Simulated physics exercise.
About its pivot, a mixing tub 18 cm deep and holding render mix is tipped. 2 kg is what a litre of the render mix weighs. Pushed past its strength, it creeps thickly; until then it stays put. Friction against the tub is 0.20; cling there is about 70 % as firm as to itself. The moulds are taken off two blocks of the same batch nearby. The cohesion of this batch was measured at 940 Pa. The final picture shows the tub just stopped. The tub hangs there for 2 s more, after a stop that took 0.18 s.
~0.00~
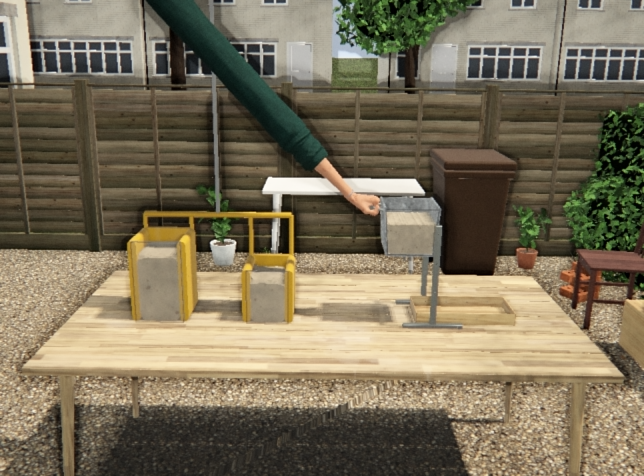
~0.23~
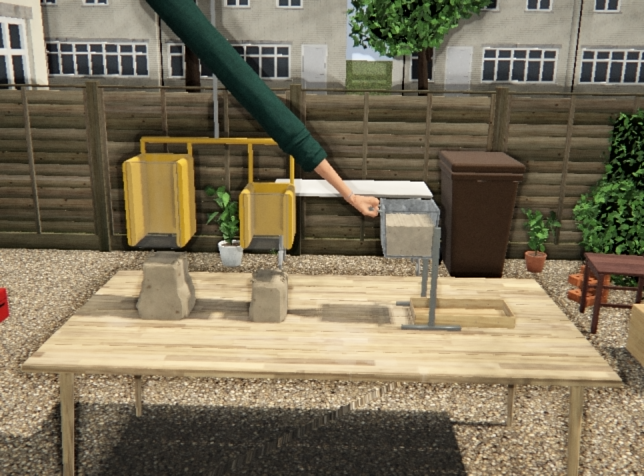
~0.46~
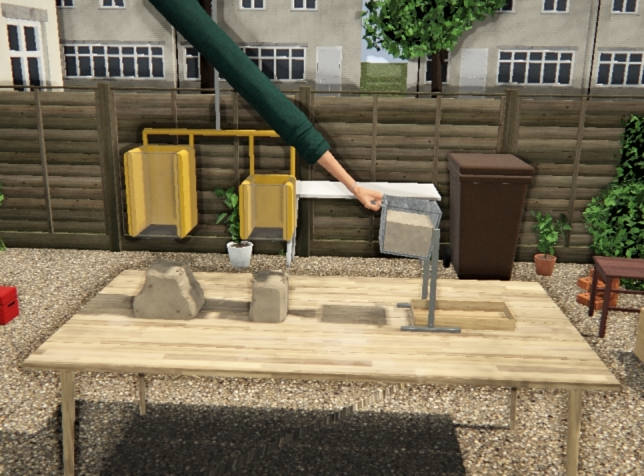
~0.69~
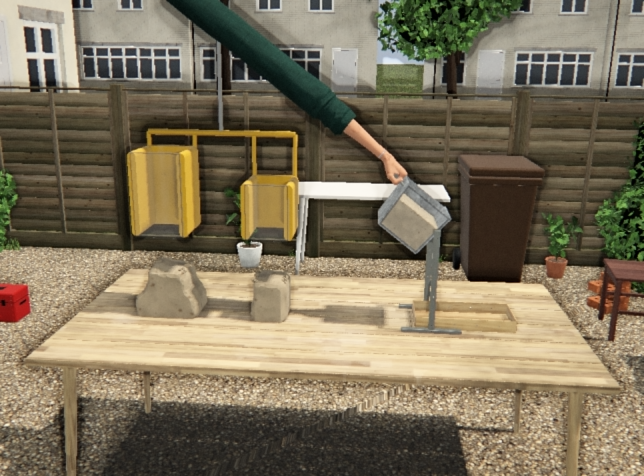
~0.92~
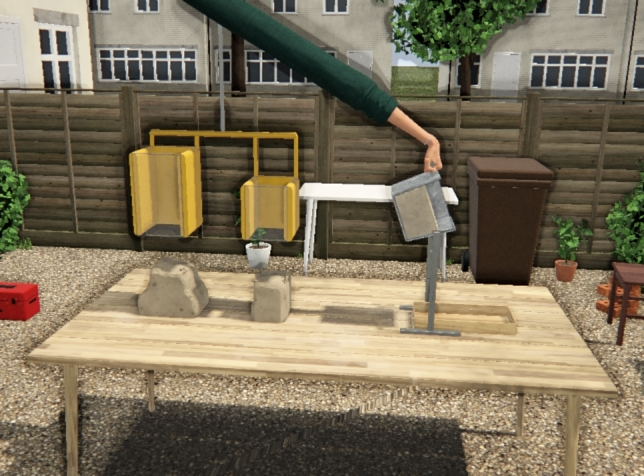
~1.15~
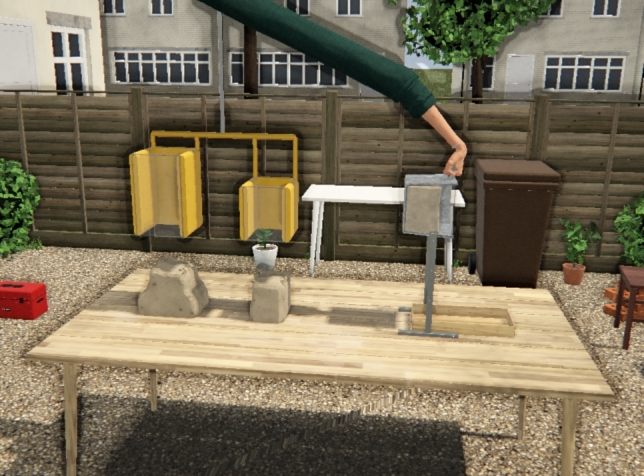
A green-sleeved arm turning a tub of grey mix onto its side after yellow moulds lift off two blocks, the left one slumping.
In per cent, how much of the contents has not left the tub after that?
Expect about 100 out of 100.
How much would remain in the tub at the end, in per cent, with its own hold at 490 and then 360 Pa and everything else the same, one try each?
About 65 % first, about 60 % second.
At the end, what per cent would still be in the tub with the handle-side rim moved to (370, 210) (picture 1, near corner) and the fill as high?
I'd say around 45 percent would remain in the tub at the end.
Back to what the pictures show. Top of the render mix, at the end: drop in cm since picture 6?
Roughly 2 cm.
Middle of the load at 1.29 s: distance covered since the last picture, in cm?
Something like 1 cm, I'd say.
After 1.29 s, the tub is at 91 degrees and holds 100 %.
After 1.46 s, the tub is at 91 degrees and holds 100 %.
After 1.63 s, the tub is at 91 degrees and holds 100 %.
After 1.80 s, the tub is at 91 degrees and holds 100 %.
After 3.15 s, the tub is at 91 degrees and holds 100 %.
